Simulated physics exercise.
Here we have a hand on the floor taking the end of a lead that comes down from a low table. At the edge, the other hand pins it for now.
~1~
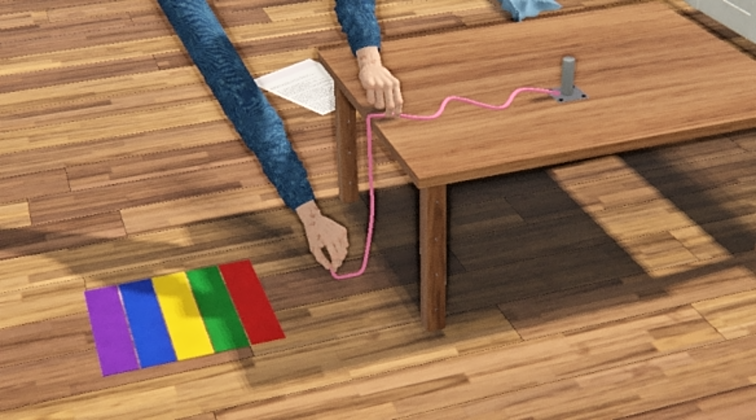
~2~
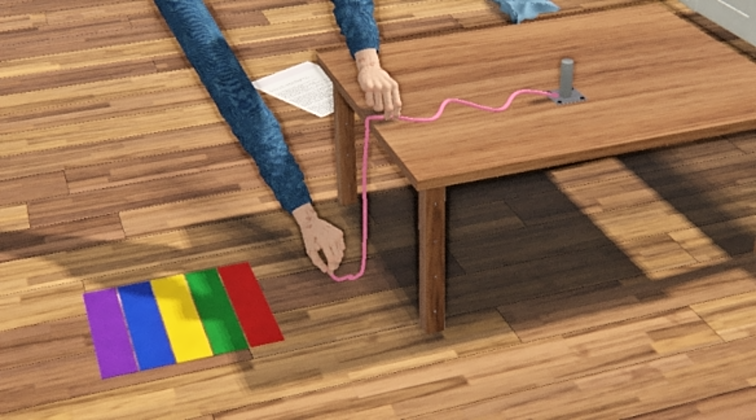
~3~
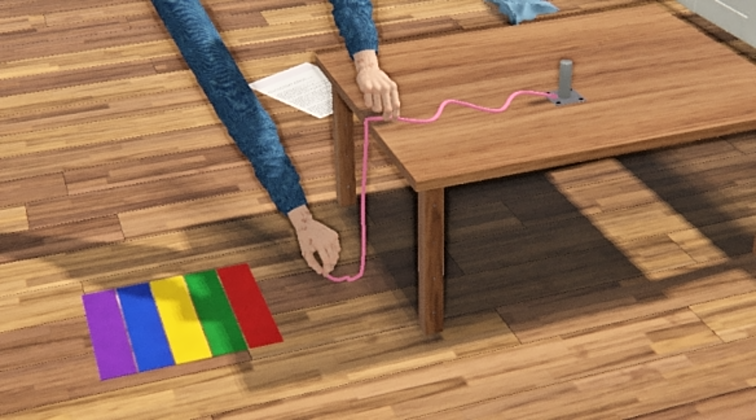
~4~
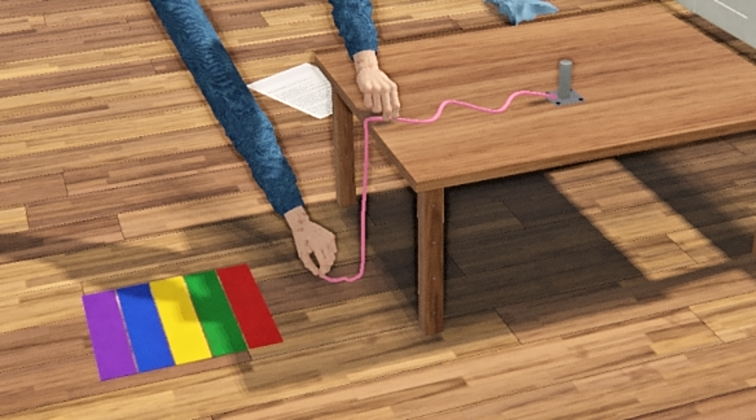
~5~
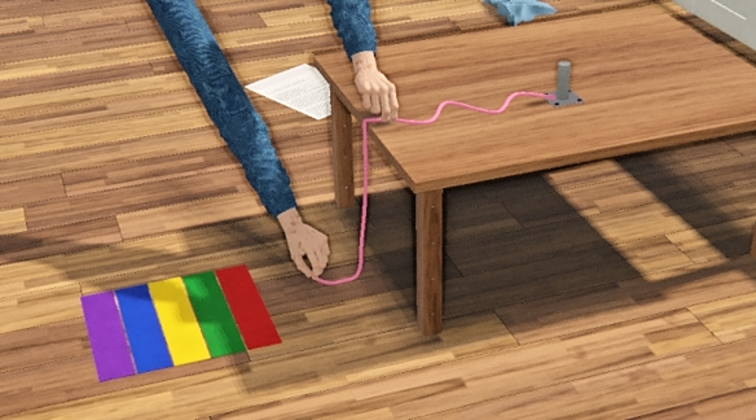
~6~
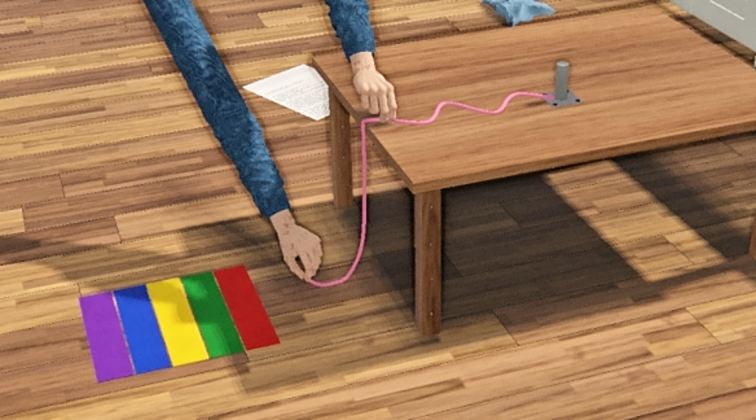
Hand near the floor drawing the end of a pink cord slightly left, while another hand pins it at the table edge.
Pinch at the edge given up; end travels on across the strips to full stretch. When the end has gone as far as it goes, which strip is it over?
It is over the blue strip.
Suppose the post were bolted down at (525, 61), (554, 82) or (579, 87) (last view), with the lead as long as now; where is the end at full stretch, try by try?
Roughly (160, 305), (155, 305) and (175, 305), try by try.
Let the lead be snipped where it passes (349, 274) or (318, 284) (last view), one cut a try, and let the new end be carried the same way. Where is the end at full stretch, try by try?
You'd find it around (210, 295) the first time and around (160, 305) the second.
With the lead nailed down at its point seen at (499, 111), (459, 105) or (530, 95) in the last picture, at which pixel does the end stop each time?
Readings in order - (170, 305), (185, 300), (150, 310).
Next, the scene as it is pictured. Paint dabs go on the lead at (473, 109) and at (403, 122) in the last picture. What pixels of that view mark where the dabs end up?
At (445, 113), then (348, 142).
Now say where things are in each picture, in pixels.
End (331, 267); red (262, 326); green (227, 333); yellow (191, 341); blue (154, 348); purple (117, 356), in the first picture.
End (328, 270); lead through (522, 92) (477, 107) (437, 117) (368, 124) (364, 194) (364, 258), in the second picture.
End (323, 272), in the third picture.
End (320, 273); lead through (521, 93) (476, 108) (435, 118) (366, 126) (364, 195) (363, 260), in the fourth picture.
End (312, 275), in the fifth picture.
End (305, 277); lead through (518, 95) (473, 109) (432, 119) (363, 127) (364, 196) (357, 261), in the sixth picture.
Early on, end near (197, 299); over green.
Midway, end near (160, 306); over yellow.
At the end of the slack, end near (138, 311); over blue. The end stops over the blue strip.
